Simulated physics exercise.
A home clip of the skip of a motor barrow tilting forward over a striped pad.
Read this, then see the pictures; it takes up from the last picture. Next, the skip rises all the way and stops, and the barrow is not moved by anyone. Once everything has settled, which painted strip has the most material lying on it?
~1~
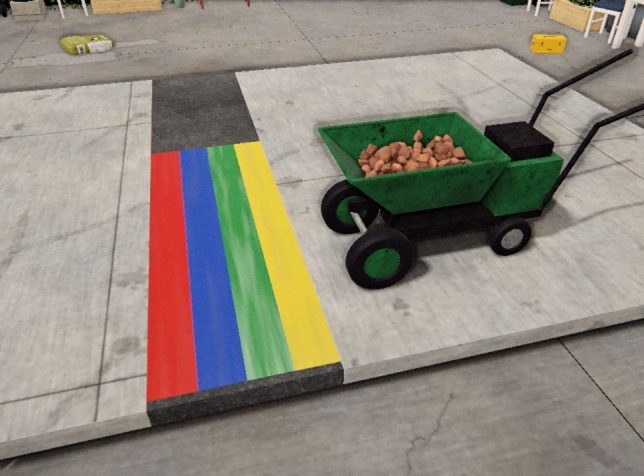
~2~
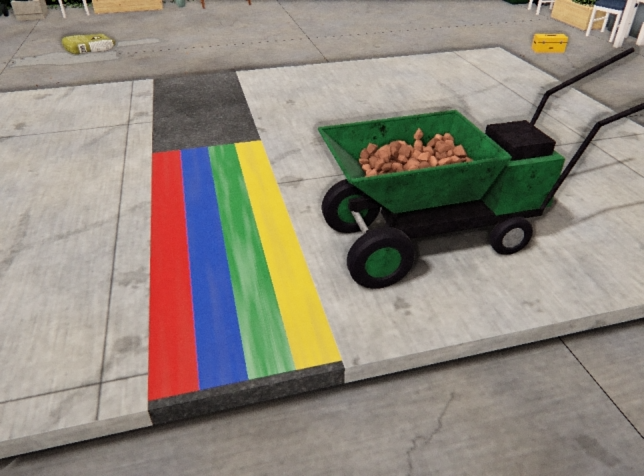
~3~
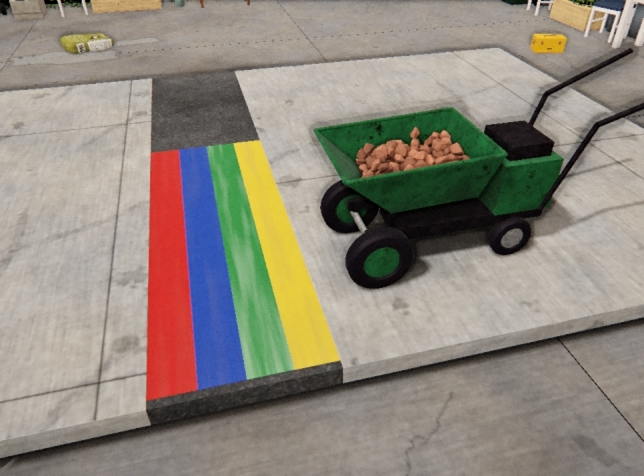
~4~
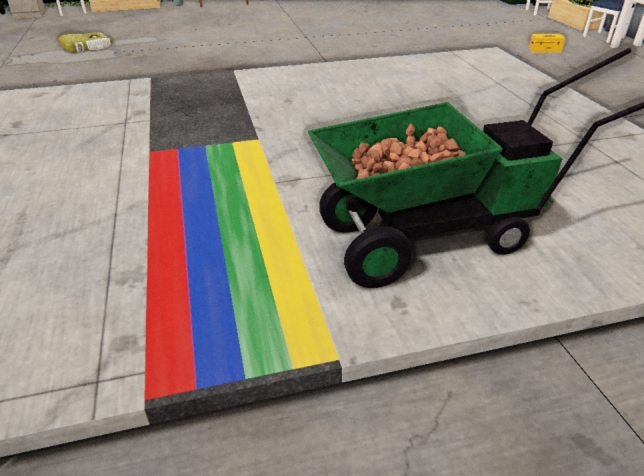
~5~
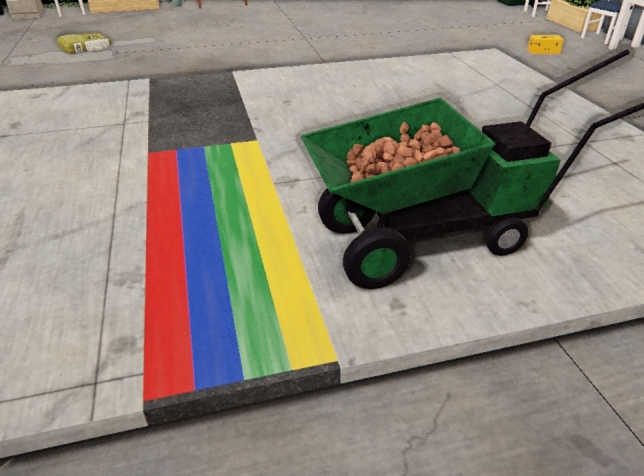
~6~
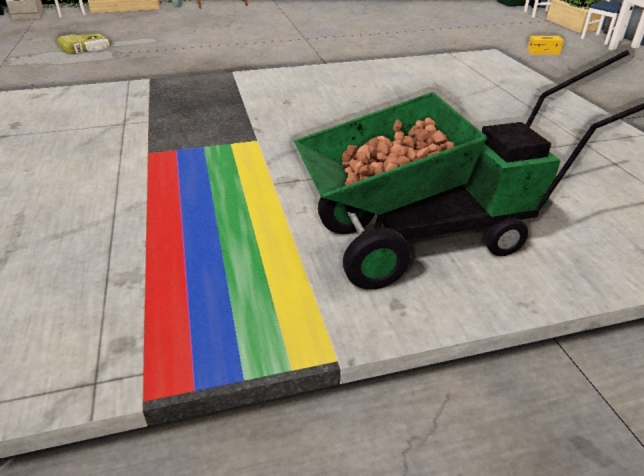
Most of it lies on the green strip.
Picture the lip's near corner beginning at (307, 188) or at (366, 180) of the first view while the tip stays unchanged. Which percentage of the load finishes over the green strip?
First try: 10 per cent; second try: 50 per cent.
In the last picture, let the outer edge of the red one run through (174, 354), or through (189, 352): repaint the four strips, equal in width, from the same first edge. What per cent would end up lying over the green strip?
40 % and 30 %.
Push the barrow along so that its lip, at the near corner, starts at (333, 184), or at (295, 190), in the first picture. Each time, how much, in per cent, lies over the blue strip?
I'd put it at around 40 percent the first time and 40 percent the second.
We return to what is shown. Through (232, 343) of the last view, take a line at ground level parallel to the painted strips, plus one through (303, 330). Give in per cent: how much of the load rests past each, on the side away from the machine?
Estimate: 30 %, then 90 %.
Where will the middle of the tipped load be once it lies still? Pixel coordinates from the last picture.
Close to (234, 271) in the last picture.
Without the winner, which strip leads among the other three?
The runner-up is the blue one.
Soon, skip tipped steeply; all in the skip.
A while on, skip tipped steeply; most in the skip; about a quarter over the green strip; a stray few over the blue strip.
Towards the end, skip tipped right over; a small part in the skip; a small part over the yellow strip; about half over the green strip; about a quarter over the blue strip; a small part over the red strip; a stray few off the paint.
Finally, skip tipped right over; a small part in the skip; a small part over the yellow strip; about half over the green strip; about a quarter over the blue strip; a small part over the red strip; a stray few off the paint.
